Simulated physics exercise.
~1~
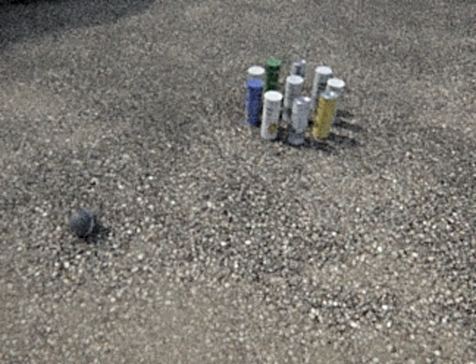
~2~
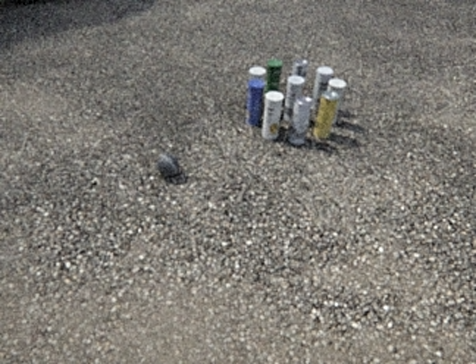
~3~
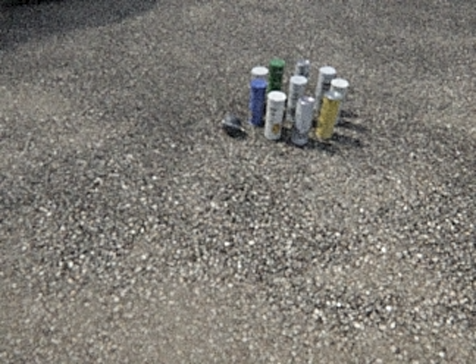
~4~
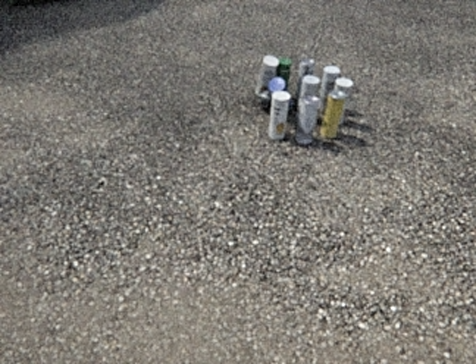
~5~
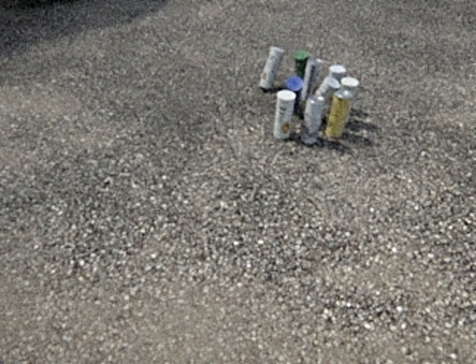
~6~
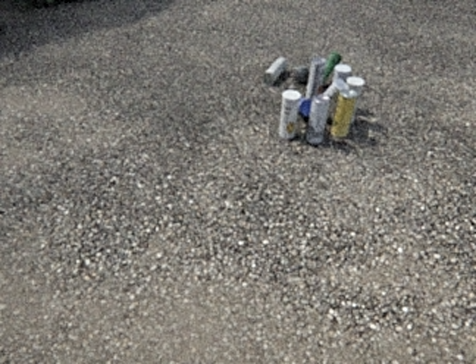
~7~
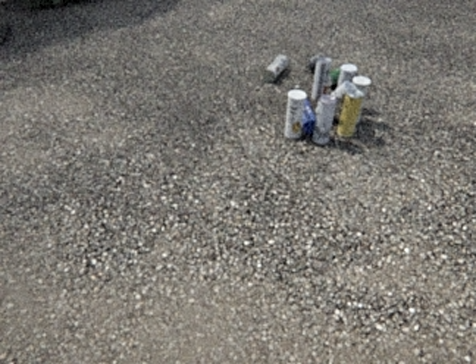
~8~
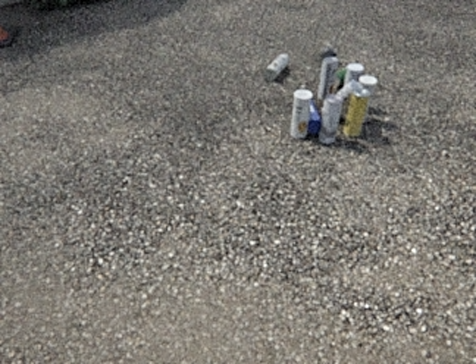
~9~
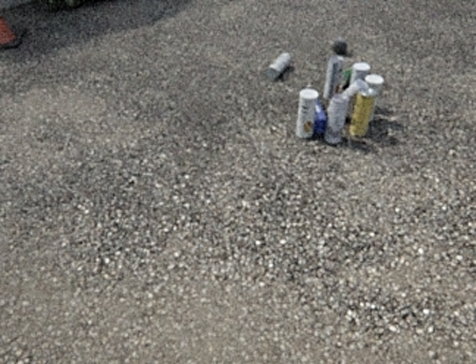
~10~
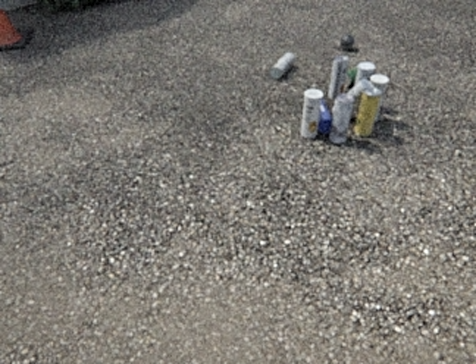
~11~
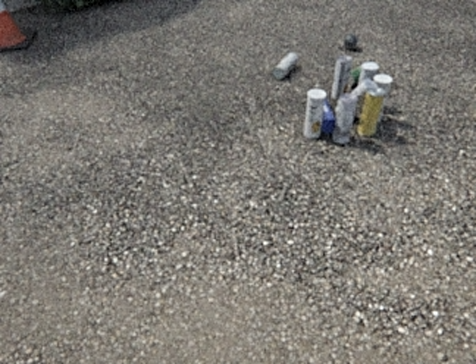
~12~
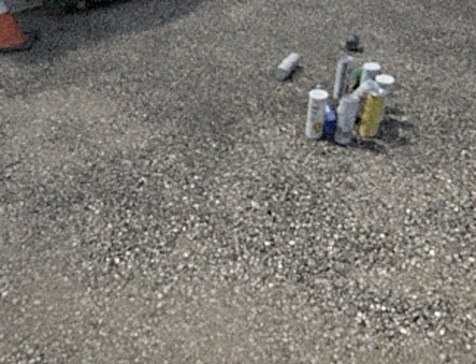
On rough gravelly ground, a dark ball rolls into grouped canisters, toppling some but not the yellow.
